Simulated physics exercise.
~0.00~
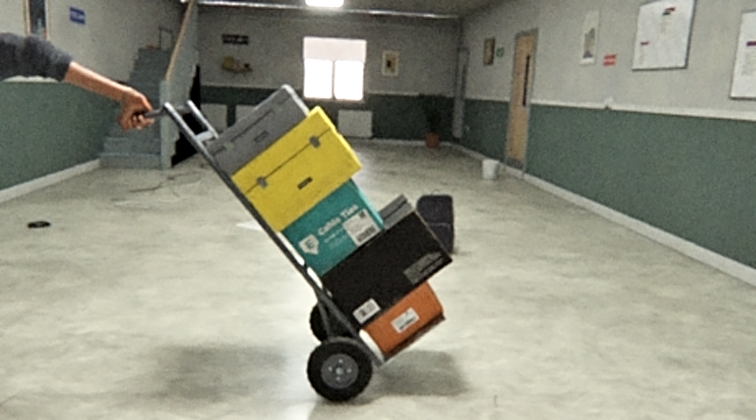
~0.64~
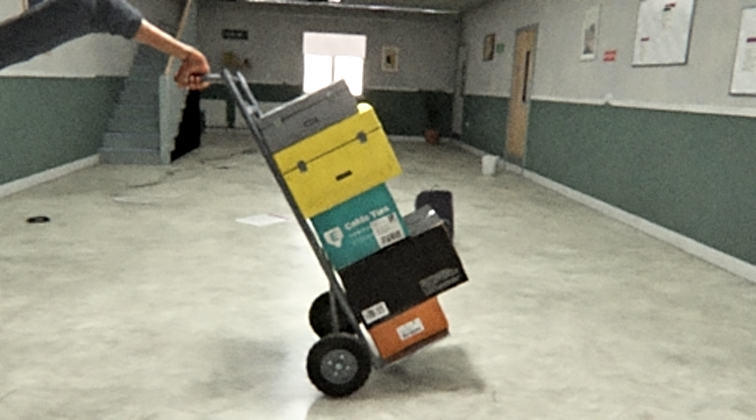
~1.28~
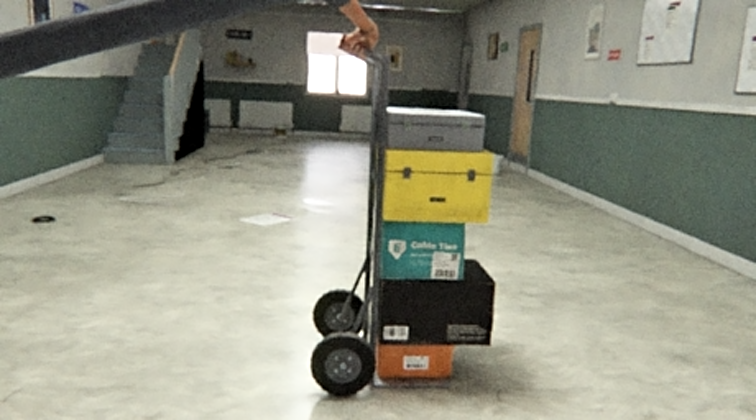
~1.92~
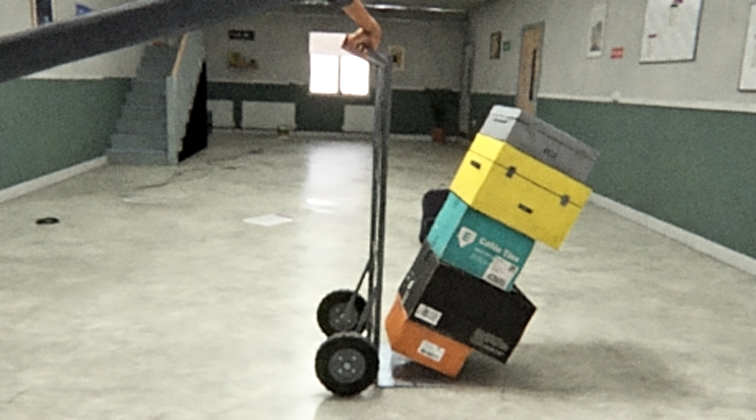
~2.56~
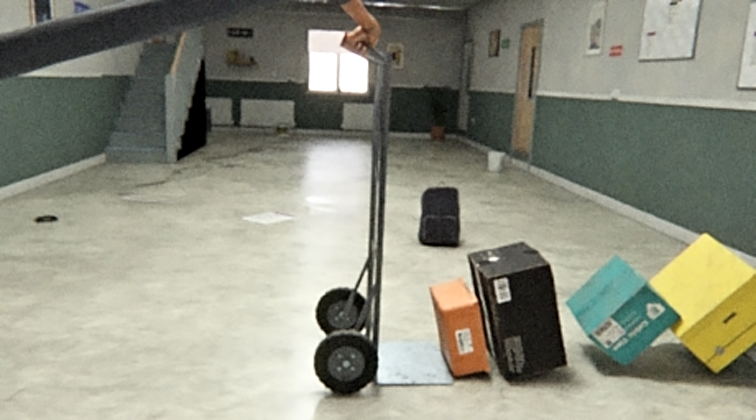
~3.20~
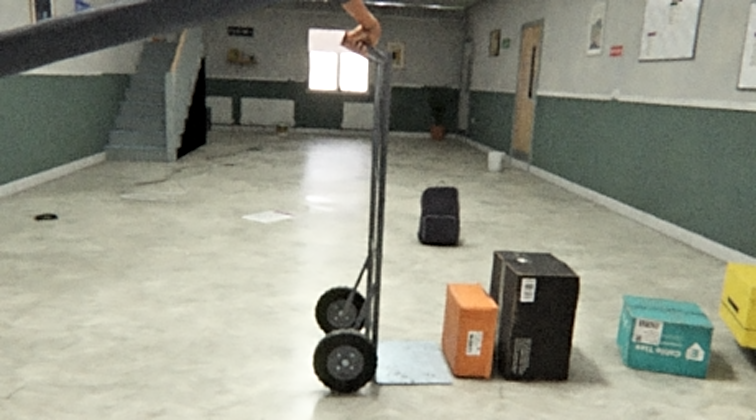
A sack truck leans back to the left in a long room with green and grey walls, seen from the side, with a hand gripping its handle. It carries a stack with an orange tote at the bottom, then a black parcel, a turquoise parcel, a yellow toolbox and a grey toolbox on top. The hand swings the truck upright, and the whole stack tips forward to the right. The upper three drop off, the grey one passing out of view. The truck stands still, orange and black boxes on their sides, turquoise and yellow farther right on the floor.
